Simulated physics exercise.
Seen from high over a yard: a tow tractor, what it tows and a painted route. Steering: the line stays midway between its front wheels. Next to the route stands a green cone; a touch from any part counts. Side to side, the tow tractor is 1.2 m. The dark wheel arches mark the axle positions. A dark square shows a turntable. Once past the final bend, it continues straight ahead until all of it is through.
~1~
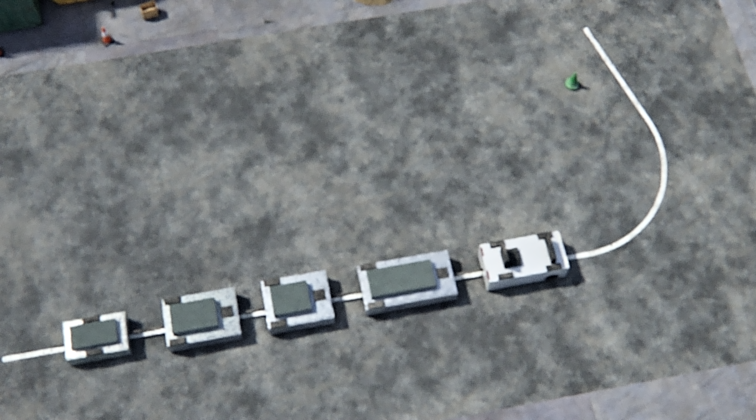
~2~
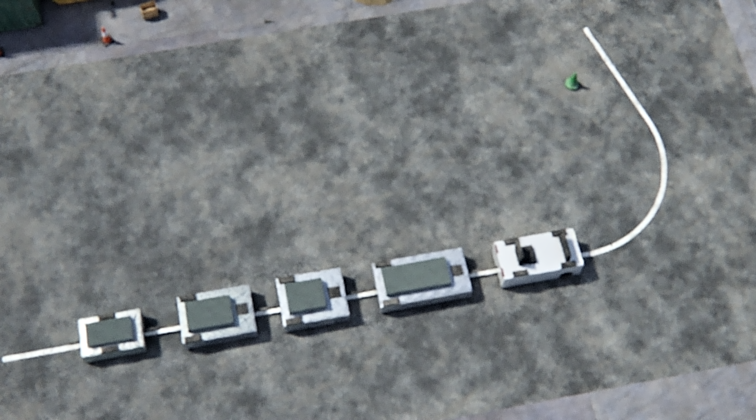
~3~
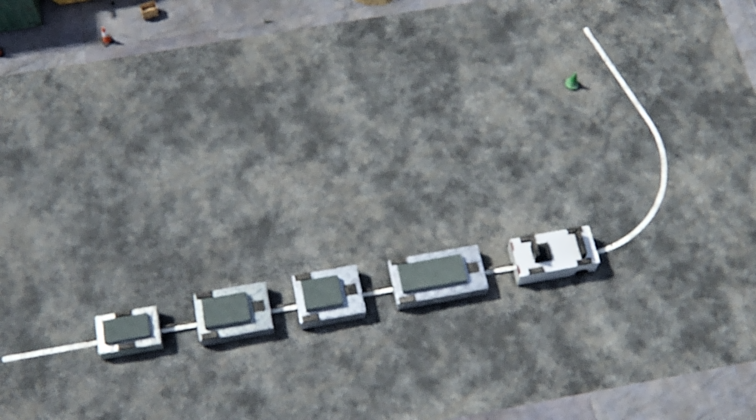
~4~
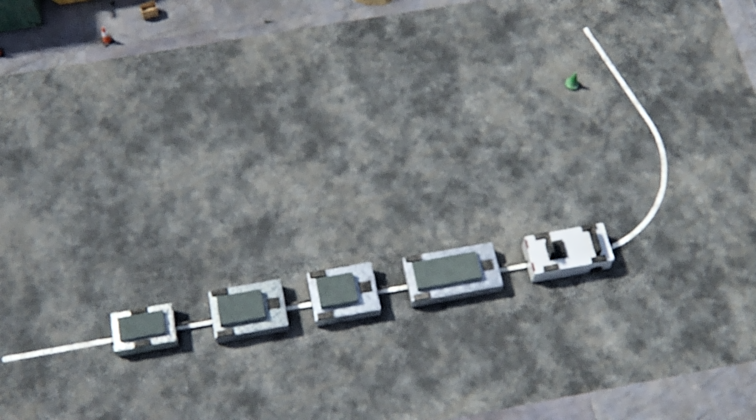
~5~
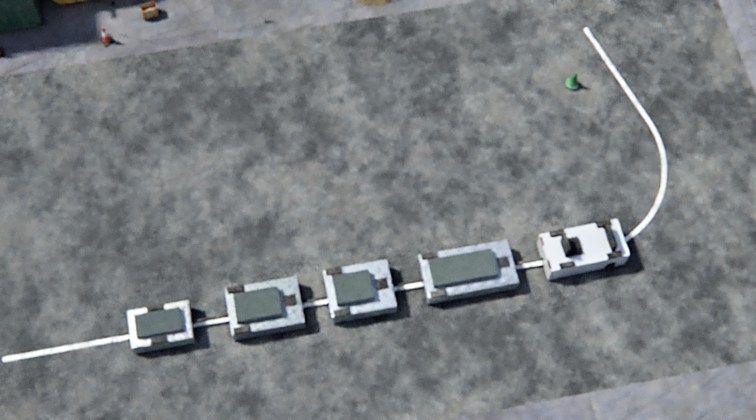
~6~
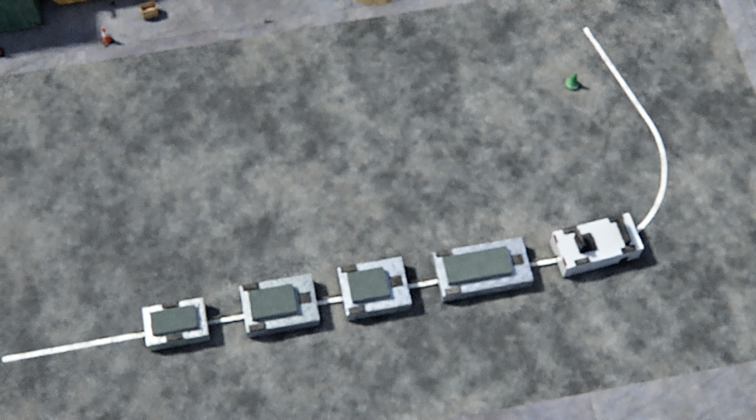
White tow tractor pulling four trailers rightward along a painted white line across a grey yard, starting to turn at the curve.
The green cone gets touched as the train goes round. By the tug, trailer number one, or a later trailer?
The culprit is some trailer behind that.
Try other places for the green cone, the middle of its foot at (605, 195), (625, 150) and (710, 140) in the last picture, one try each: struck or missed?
Results in order - collision, collision, no collision.
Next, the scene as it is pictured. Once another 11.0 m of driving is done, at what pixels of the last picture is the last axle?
Near (482, 262).
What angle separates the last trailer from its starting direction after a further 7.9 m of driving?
Last trailer heading vs start: Approx. 0 degrees.
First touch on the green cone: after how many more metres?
After roughly 17.0 metres.
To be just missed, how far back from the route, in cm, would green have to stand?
For green, it comes to around 15.
4.8 m further on, the last axle is at (320, 295) of the last picture, 5 cm off the line.
9.7 m further on, the last axle is at (447, 271) of the last picture, 5 cm off the line.
14.5 m further on, the last axle is at (567, 216) of the last picture, 110 cm off the line.
17.0 m further on, the last axle is at (599, 159) of the last picture, 215 cm off the line; the third trailer has hit green.
24.2 m further on, the last axle is out of the picture, 25 cm off the line; 1 of 1 struck in all.
